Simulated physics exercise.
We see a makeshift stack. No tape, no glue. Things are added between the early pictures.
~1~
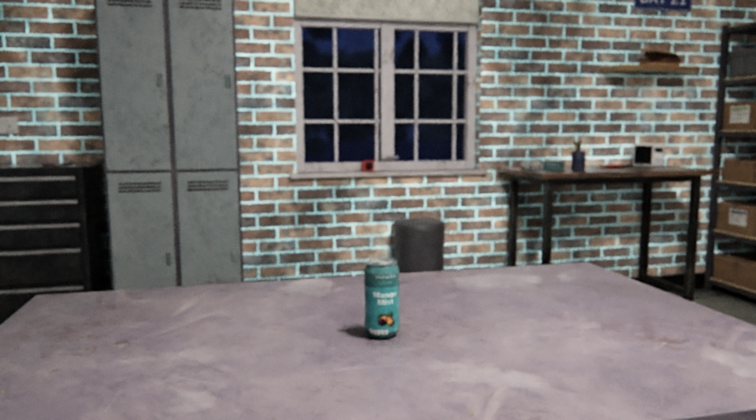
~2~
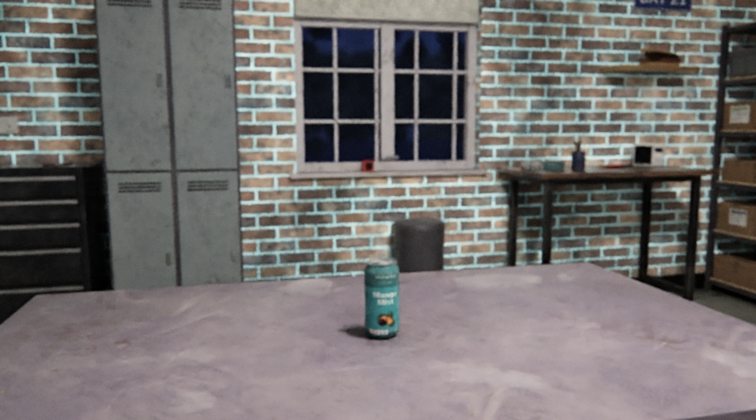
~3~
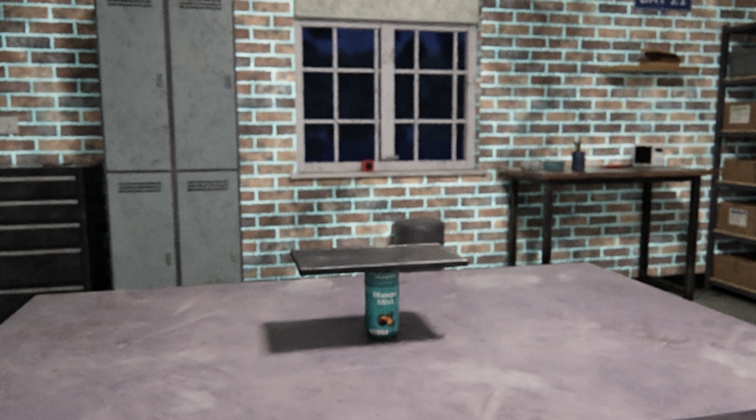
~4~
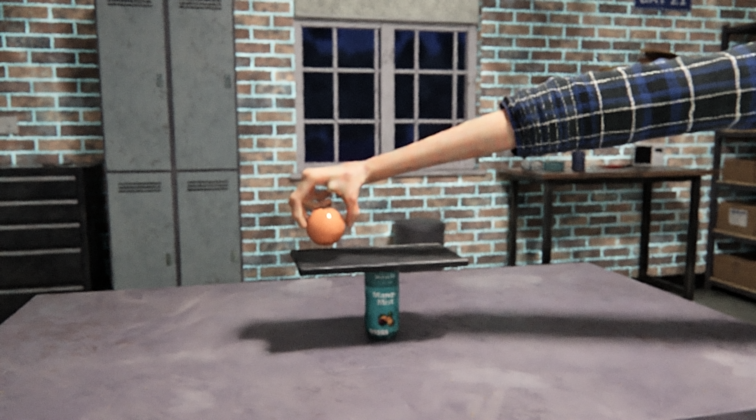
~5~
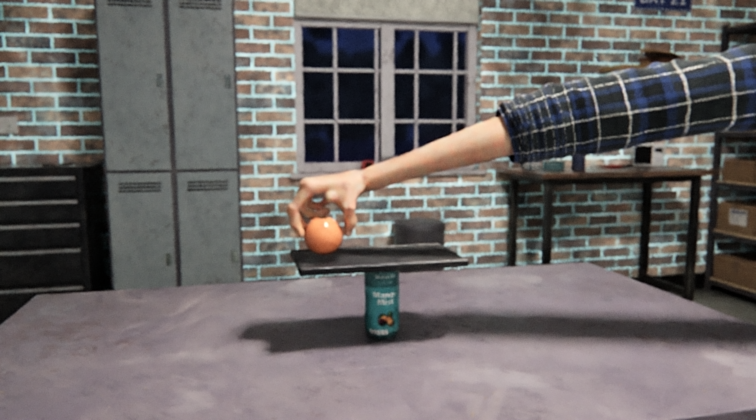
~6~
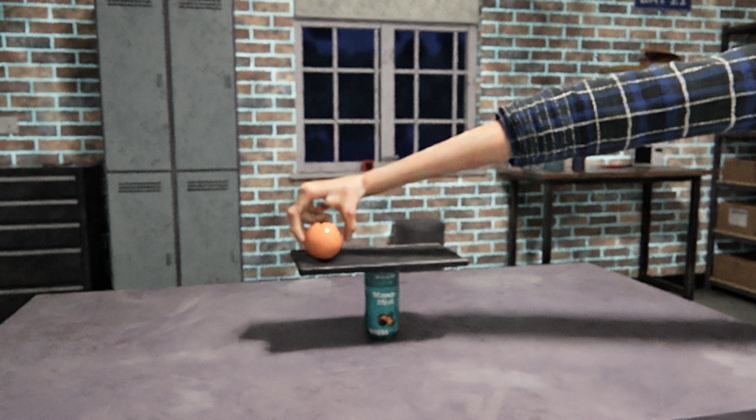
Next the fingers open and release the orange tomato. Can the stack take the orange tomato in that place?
As it turns out, it gives way.
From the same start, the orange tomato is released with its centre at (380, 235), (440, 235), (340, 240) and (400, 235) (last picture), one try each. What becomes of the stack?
First try: It stays up; second try: It loses its balance; third try: It gives way; fourth try: It stays up.
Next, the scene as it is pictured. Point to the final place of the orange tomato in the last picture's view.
At about (292, 330).
Then, 0.50 s on from there, orange tomato now fallen; black lid turned 70° from how it was put.
Then, 0.90 s on from there, black lid now fallen; turquoise can turned 52° from how it was put.
In the end, fallen, turquoise can, orange tomato and black lid. At the end, from the last picture's camera, orange tomato near (292, 330). The stack loses its balance.
